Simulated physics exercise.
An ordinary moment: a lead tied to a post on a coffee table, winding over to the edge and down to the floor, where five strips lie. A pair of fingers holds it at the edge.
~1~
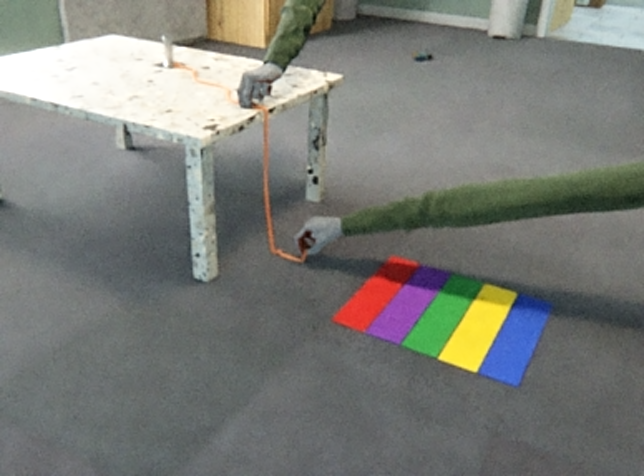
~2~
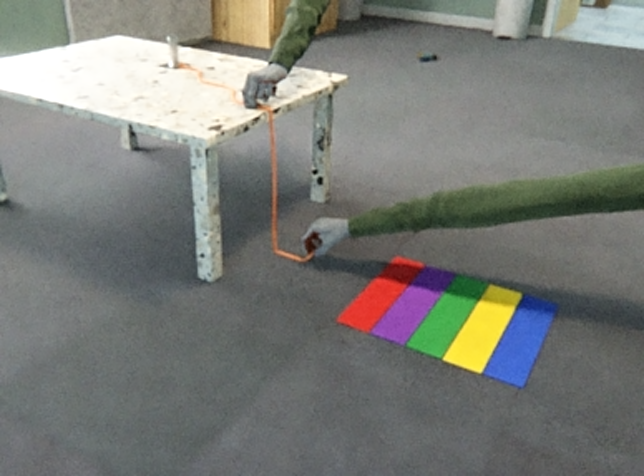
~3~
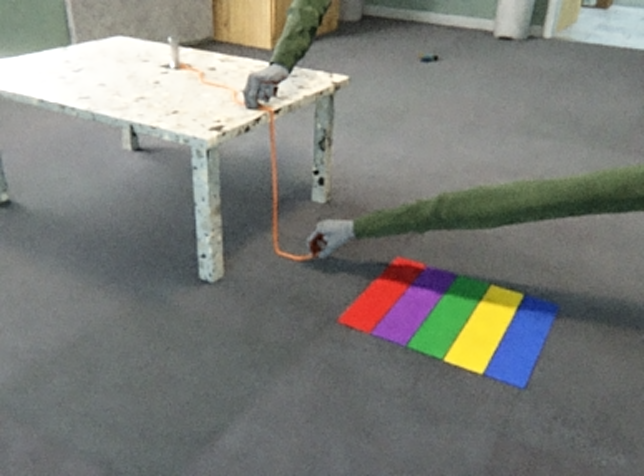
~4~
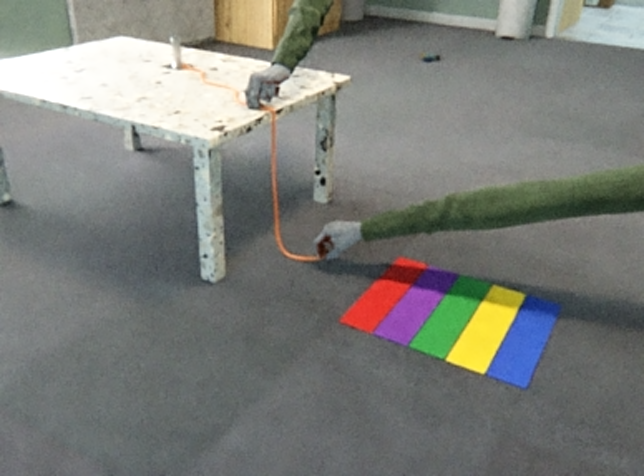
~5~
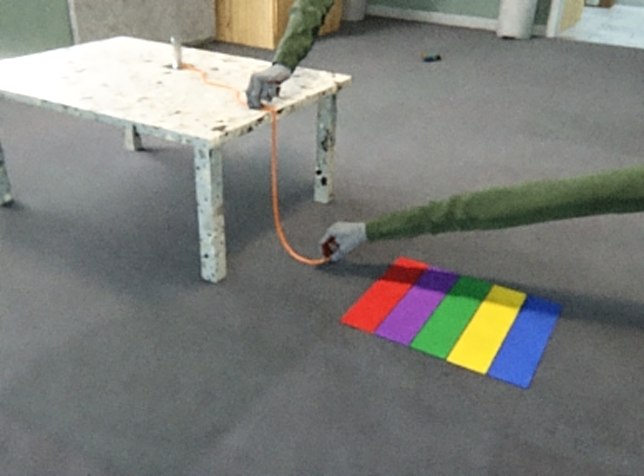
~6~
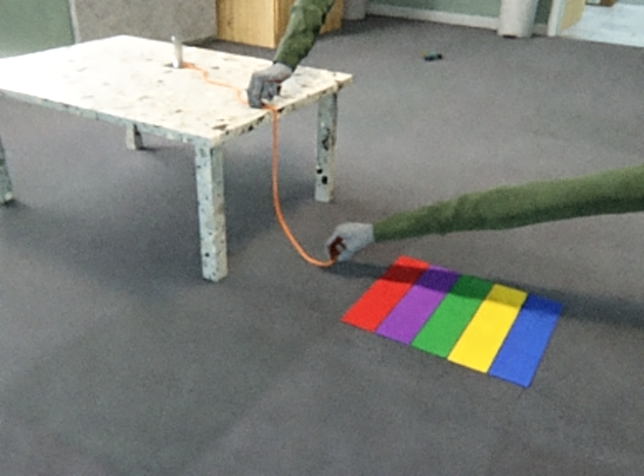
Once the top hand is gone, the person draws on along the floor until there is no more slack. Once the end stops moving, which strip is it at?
It is at the purple strip.
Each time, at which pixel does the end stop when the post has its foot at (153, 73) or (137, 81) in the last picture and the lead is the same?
In that order, about (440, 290) and (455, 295).
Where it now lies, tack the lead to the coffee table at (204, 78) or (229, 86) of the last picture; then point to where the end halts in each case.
In that order: (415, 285) and (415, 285).
Soon after, end near (364, 267); short of the strips.
After that, end near (401, 278); over red.
At the stop, end near (424, 286); over purple. It halts on the purple strip.
